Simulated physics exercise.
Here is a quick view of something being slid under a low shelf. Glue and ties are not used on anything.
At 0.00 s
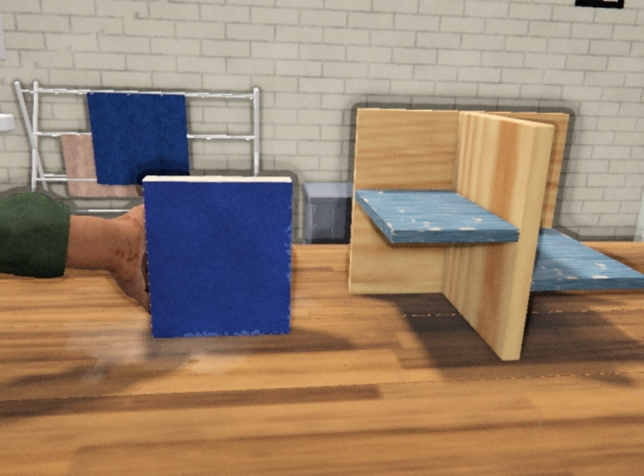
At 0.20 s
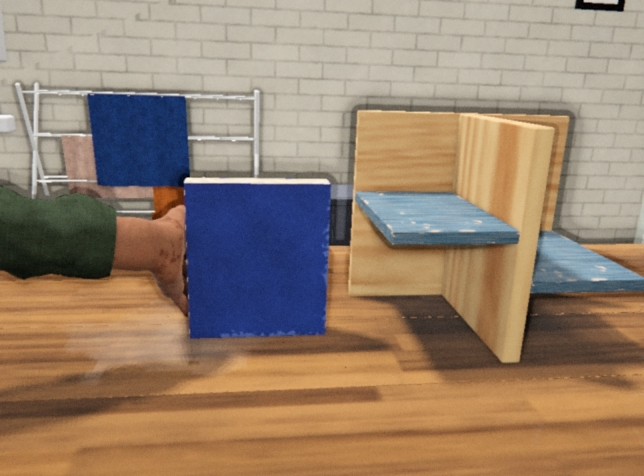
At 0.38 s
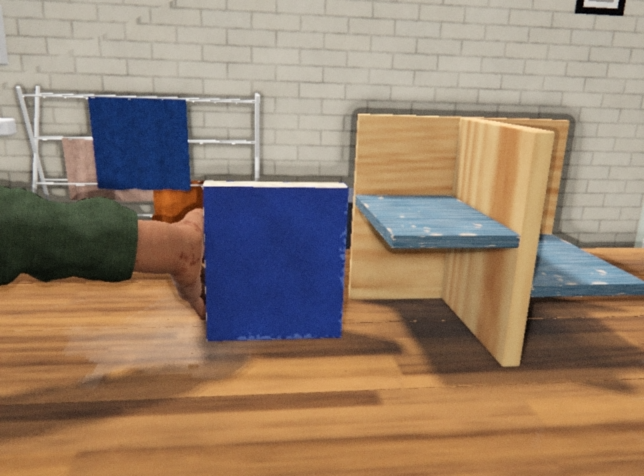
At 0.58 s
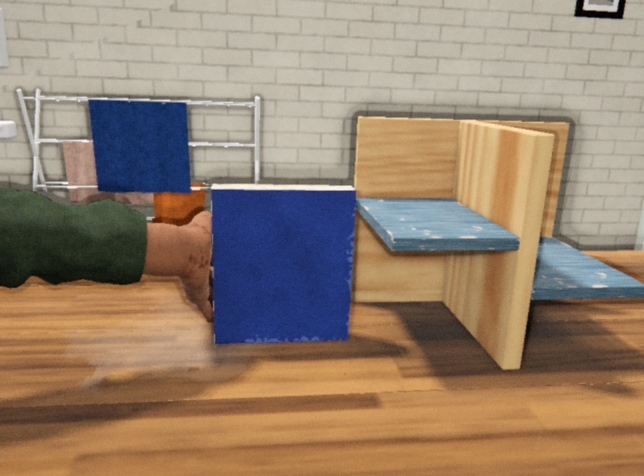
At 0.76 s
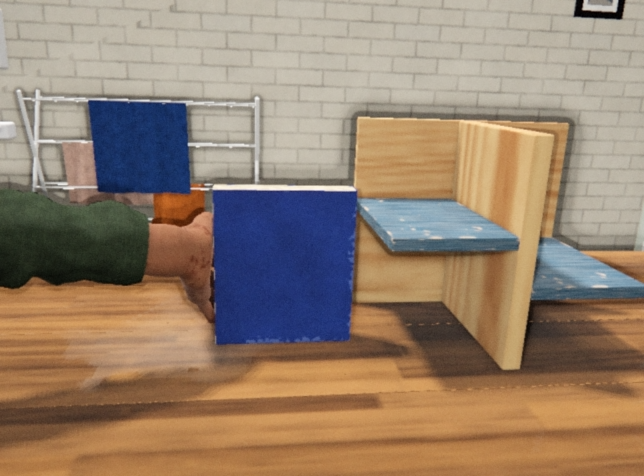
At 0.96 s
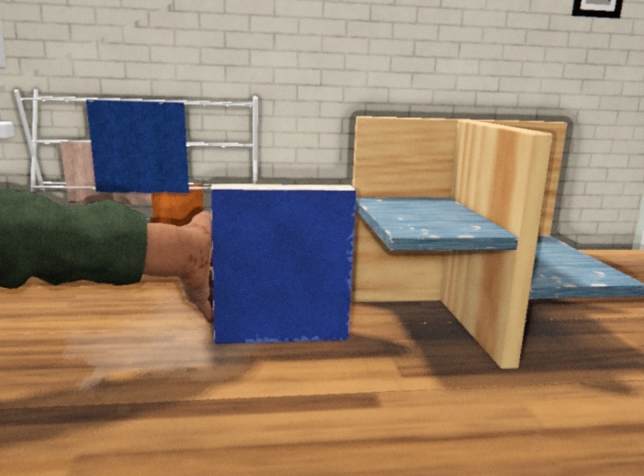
Blue book held upright by a hand slides right across a wooden table toward a wood-and-blue shelf, slowing to almost no movement.
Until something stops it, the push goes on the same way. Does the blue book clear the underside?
Outcome: The blue book gets stuck.
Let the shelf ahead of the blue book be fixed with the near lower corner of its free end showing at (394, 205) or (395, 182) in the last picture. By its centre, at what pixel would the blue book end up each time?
It settles at (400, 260) in the first case and at (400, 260) in the second.
After 1.16 s, blue book sliding up to the opening near (289, 266).
After 1.24 s, blue book sliding up to the opening near (301, 265).
After 1.72 s, blue book stopped at the opening near (300, 265).
In the end (2.2 s), the blue book is too tall, near (300, 265).
